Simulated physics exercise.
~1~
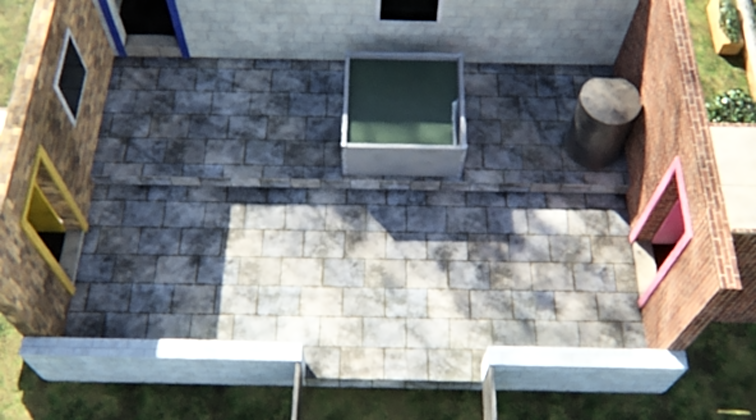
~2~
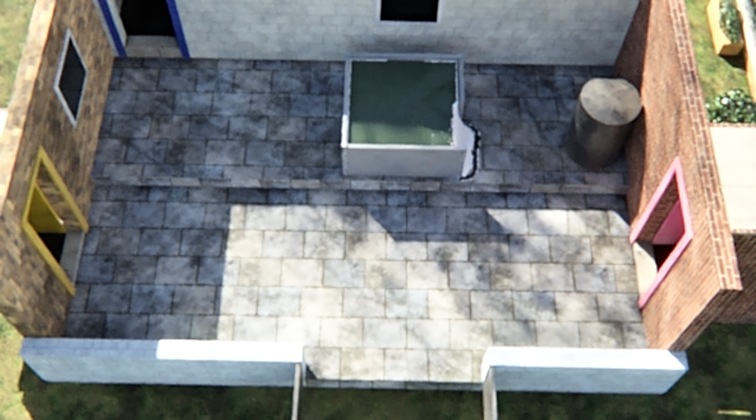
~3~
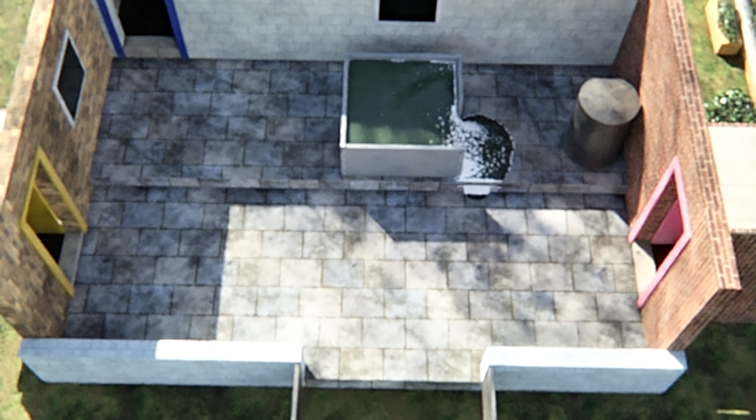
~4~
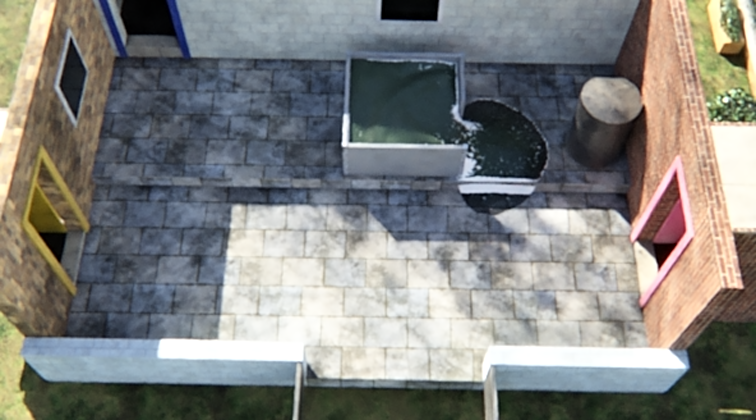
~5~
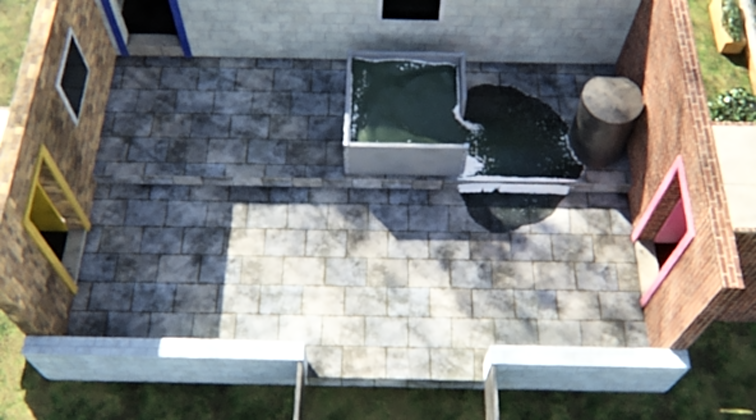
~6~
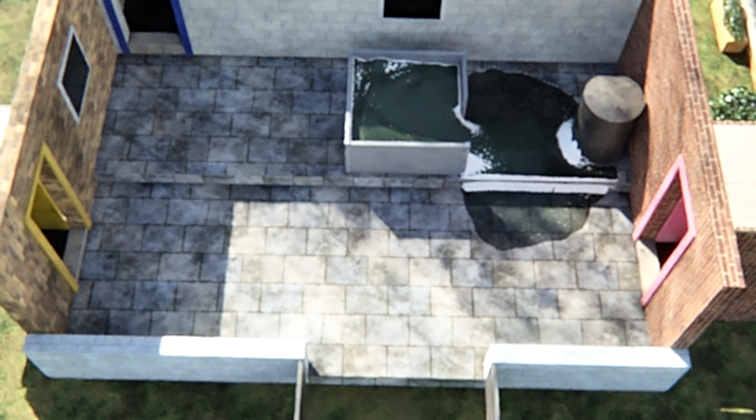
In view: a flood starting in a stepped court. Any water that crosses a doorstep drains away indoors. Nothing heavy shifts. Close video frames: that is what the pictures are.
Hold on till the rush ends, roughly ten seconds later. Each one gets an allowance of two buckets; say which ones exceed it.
At the end, the yellow door will let through no more than two buckets; the pink door will let through over two buckets; the blue door will let through no more than two buckets.
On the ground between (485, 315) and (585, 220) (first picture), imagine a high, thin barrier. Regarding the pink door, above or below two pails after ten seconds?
The pink door falls short.
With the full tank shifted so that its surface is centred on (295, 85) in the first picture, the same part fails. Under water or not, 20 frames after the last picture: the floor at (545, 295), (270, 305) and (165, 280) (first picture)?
Result: Inundated; spared; spared.
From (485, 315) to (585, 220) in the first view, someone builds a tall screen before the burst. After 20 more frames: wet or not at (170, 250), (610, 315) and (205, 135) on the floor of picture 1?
First spared, then soaked, then spared.
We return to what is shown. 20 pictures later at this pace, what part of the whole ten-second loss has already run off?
Note - share reached: 25 %.
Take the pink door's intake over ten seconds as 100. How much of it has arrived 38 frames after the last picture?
Estimate: Roughly 100 %.
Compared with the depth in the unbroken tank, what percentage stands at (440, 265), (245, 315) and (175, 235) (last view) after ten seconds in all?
Going place by place: 4 %, 4 % and 8 %.
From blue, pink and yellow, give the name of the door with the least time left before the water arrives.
It would be the pink door.
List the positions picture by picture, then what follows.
In the first frame, still water in the open tank at (404, 102).
In the second frame, water pours out at (458, 144) and has run to (468, 128).
In the third frame, water pours out at (457, 144) and has run to (506, 138).
In the fourth frame, water pours out at (459, 144) and has run to (540, 141).
In the fifth frame, the front is at (579, 165), out from the gap at (460, 143).
In the sixth frame, water pours out at (461, 141) and has run to (610, 181).
A moment on, water covers 20 % of the floor; the yellow door not reached, the pink door wet at the sill, nothing in, the blue door not reached.
Next, water covers 25 % of the floor; the yellow door not reached, the pink door under two buckets in, the blue door not reached.
Then, water covers 35 % of the floor; the yellow door not reached, the pink door over two buckets in, the blue door not reached.
Later, water covers 70 % of the floor; the yellow door not reached, the pink door over two buckets in, the blue door not reached.
In the end, water covers 90 % of the floor; the yellow door wet at the sill, nothing in, the pink door over two buckets in, the blue door wet at the sill, nothing in.
